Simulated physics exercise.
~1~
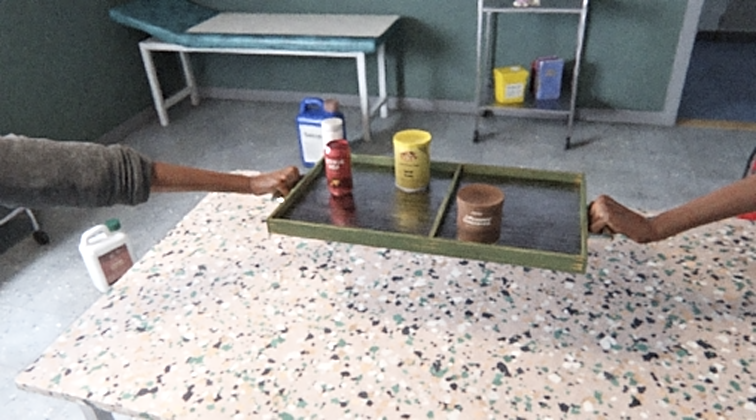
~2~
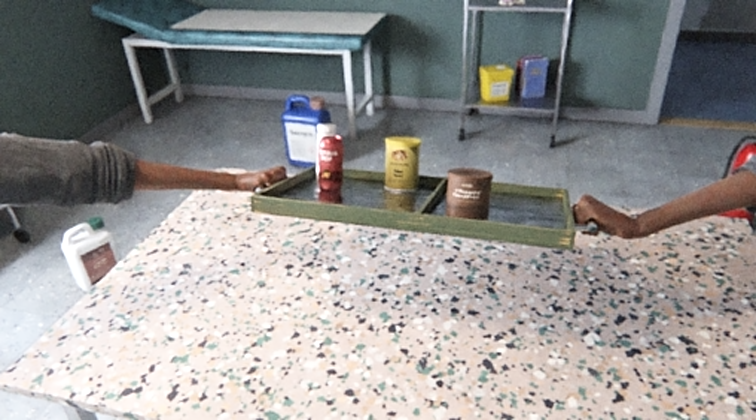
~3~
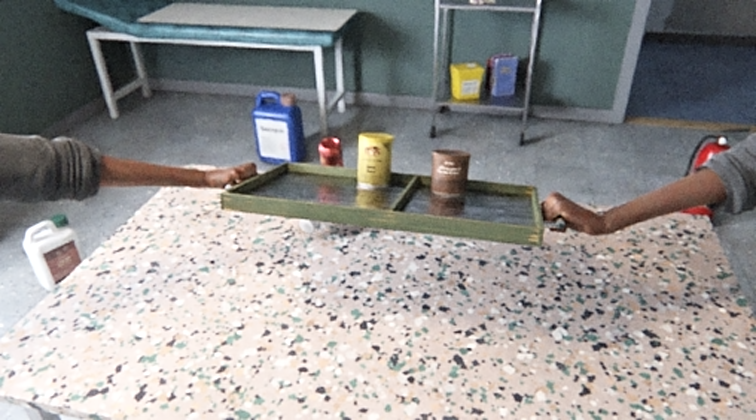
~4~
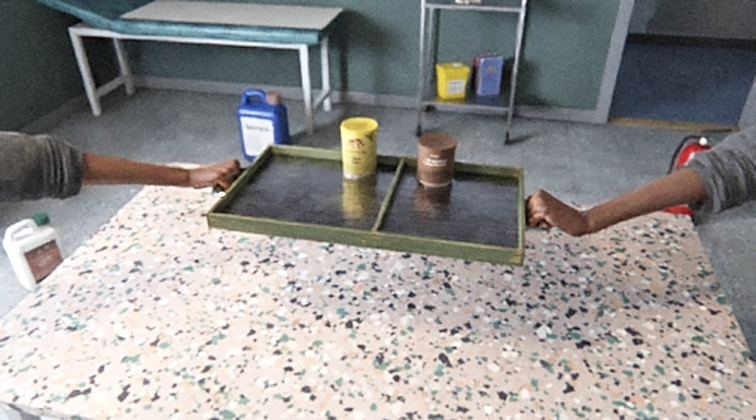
In a room with a speckled table, two hands held a green-rimmed tray and dipped its far edge; the white shaker and then the red can went off, and as it was levelled somewhat, the yellow and brown tins remained upright on it.
